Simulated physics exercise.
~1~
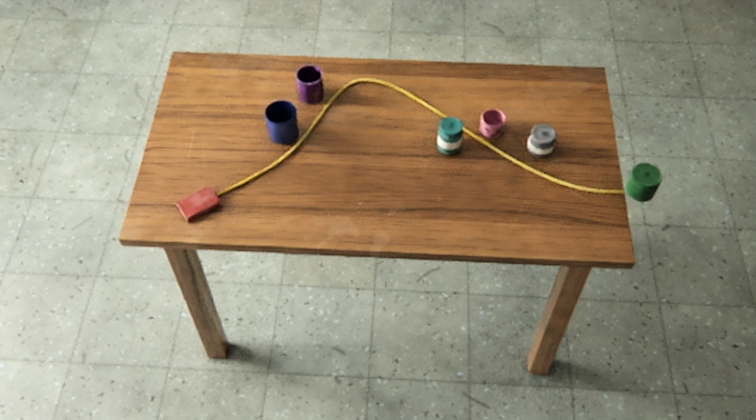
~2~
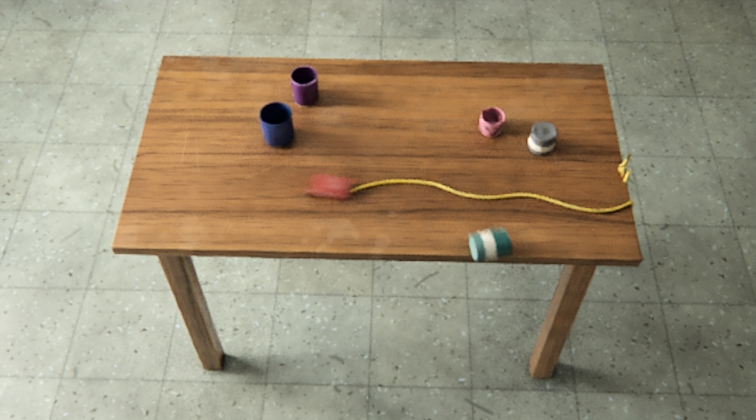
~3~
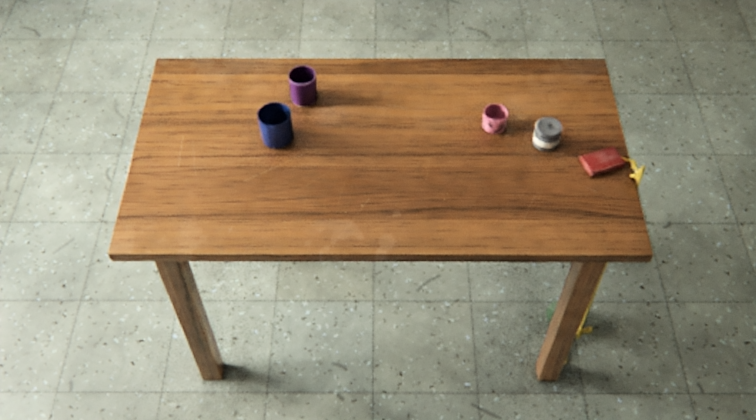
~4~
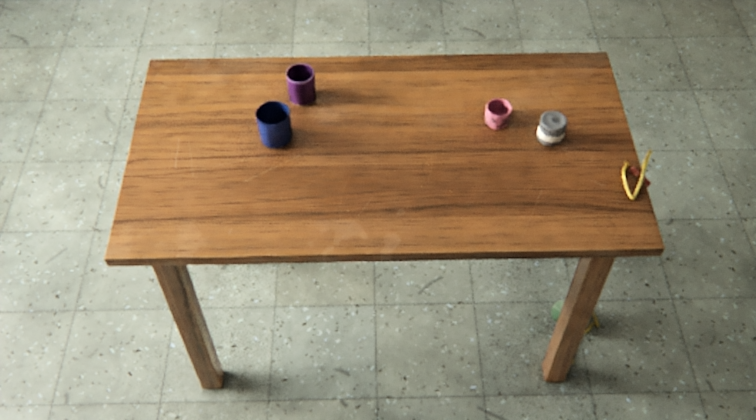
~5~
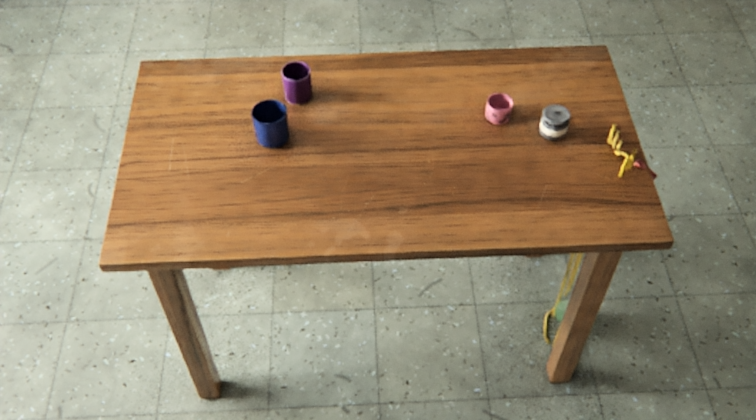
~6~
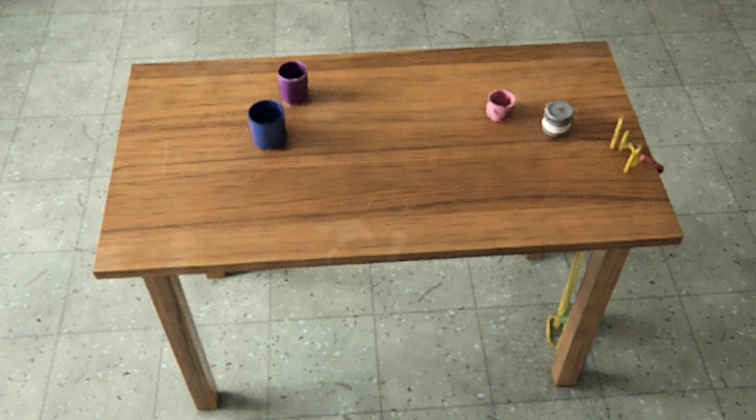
On a wooden table, a falling green speaker drags the cabled red phone over the right edge, toppling a teal tin.
